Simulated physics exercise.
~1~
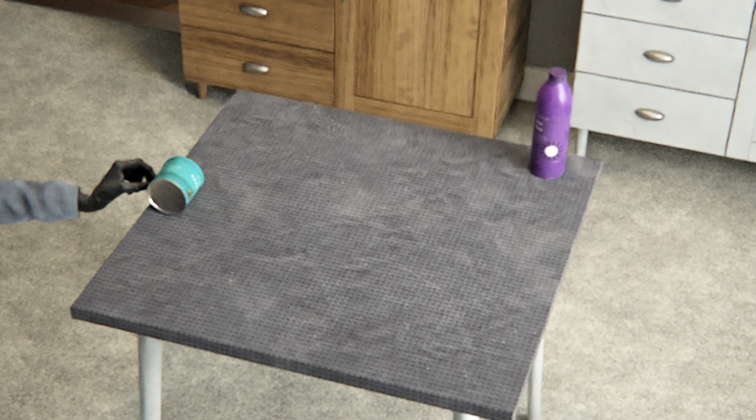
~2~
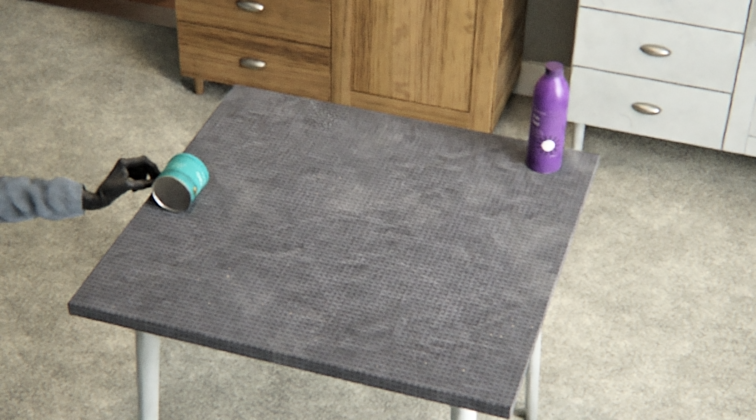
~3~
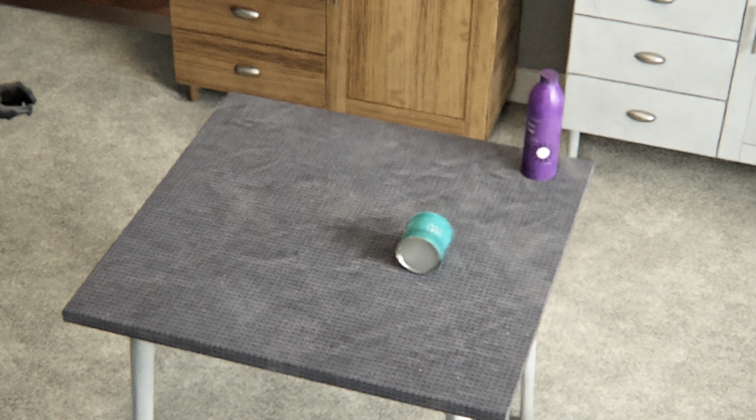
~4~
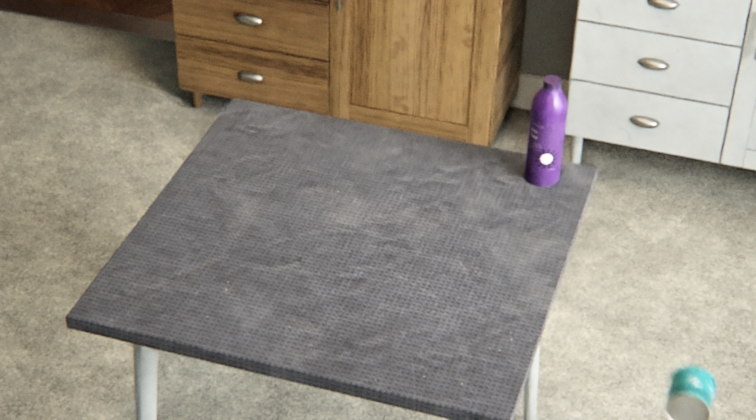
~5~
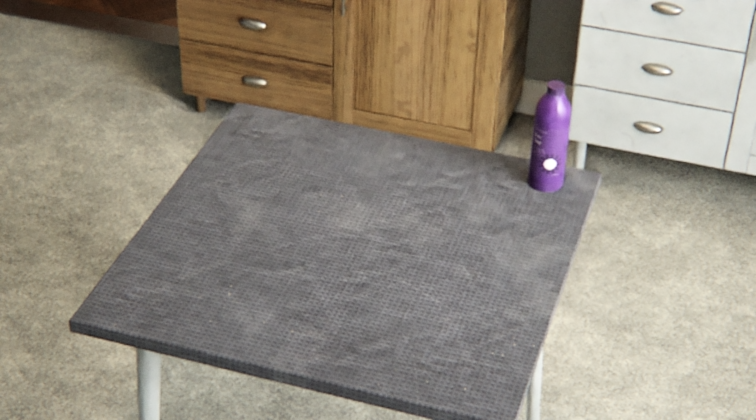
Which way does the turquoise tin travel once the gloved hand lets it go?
It travels to the right across the grey table, passing in front of the purple bottle and going off the edge.
